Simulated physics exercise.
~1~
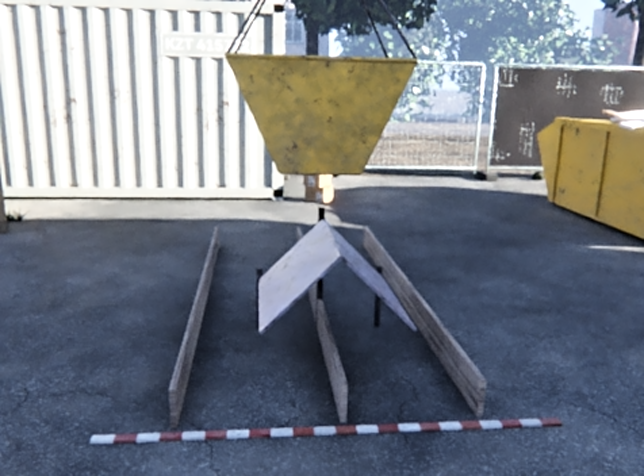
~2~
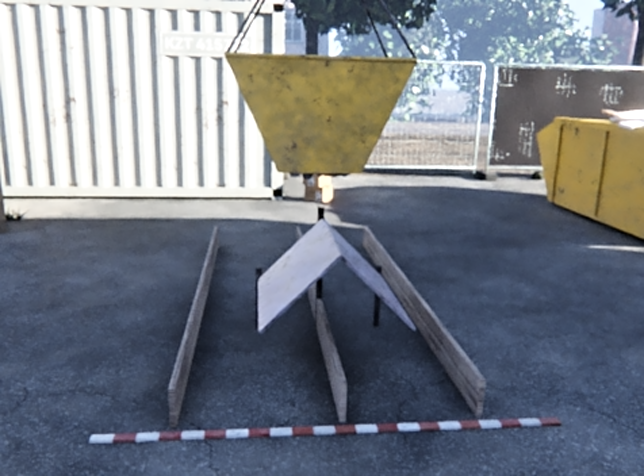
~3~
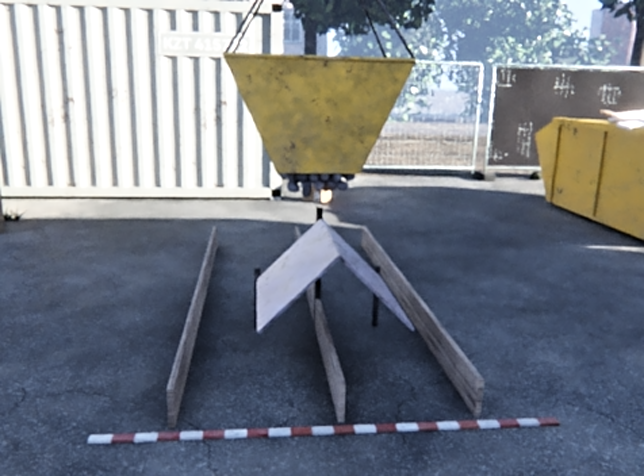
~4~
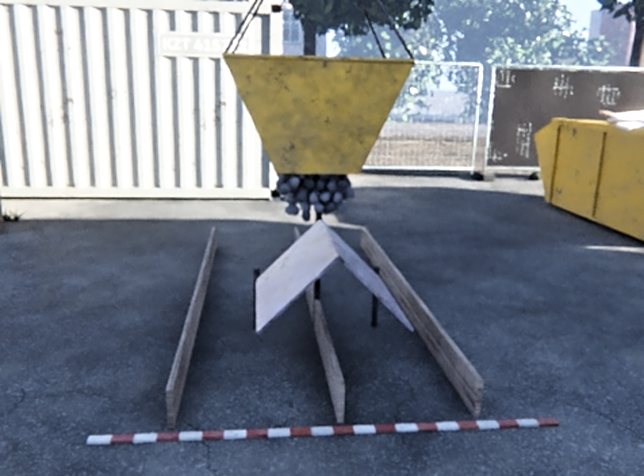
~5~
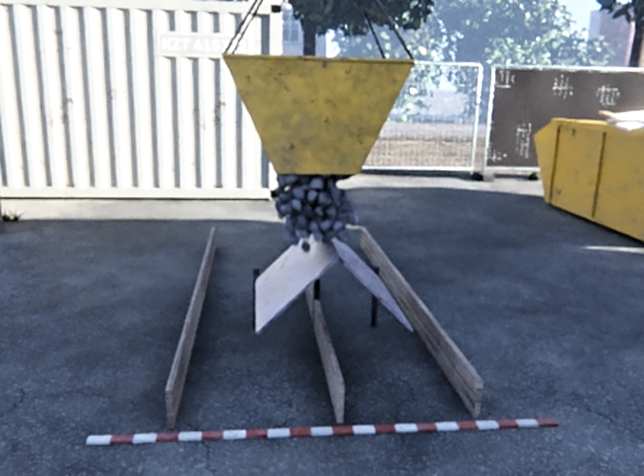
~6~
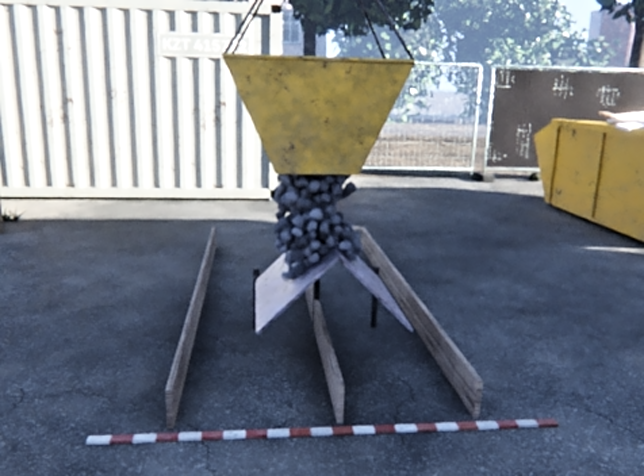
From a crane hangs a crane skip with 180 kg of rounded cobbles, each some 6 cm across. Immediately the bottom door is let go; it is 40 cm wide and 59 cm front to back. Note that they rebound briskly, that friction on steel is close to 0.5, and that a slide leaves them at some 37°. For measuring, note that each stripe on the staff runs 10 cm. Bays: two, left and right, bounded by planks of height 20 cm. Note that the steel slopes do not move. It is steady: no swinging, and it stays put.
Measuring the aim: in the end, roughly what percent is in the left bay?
Roughly 75 percent.
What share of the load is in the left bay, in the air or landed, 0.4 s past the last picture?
I'd put it near 45 per cent.
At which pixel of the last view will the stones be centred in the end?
I'd point to somewhere near (225, 361).
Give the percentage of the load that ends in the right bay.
Share: About 20 %.
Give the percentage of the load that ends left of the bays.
About 5 per cent.
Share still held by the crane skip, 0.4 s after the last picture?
Roughly 0 percent is held.
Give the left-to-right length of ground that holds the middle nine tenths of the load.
It spans roughly 160 centimetres.
Then, 0.4 s after the last picture, 0 % in the crane skip, 45 % on the steel, 46 % falling or lying in the left bay, 8 % falling or lying in the right bay; the stones farthest right are at (440, 345).
Then, 0.8 s after the last picture, 0 % in the crane skip, 2 % on the steel, 6 % falling or lying left of the bays, 74 % falling or lying in the left bay, 17 % falling or lying in the right bay, 1 % falling or lying right of the bays; the stones farthest right are at (475, 353).
Then, 1.4 s after the last picture, 0 % in the crane skip, 7 % falling or lying left of the bays, 75 % falling or lying in the left bay, 18 % falling or lying in the right bay, 1 % falling or lying right of the bays; the stones farthest right are at (487, 355).
Then, 2.3 s after the last picture, 0 % in the crane skip, 7 % falling or lying left of the bays, 75 % falling or lying in the left bay, 18 % falling or lying in the right bay, 1 % falling or lying right of the bays; the stones farthest right are at (487, 355).
Then, 4.2 s after the last picture, 0 % in the crane skip, 7 % left of the bays, 75 % in the left bay, 18 % in the right bay, 1 % right of the bays; the stones farthest right are at (487, 355).
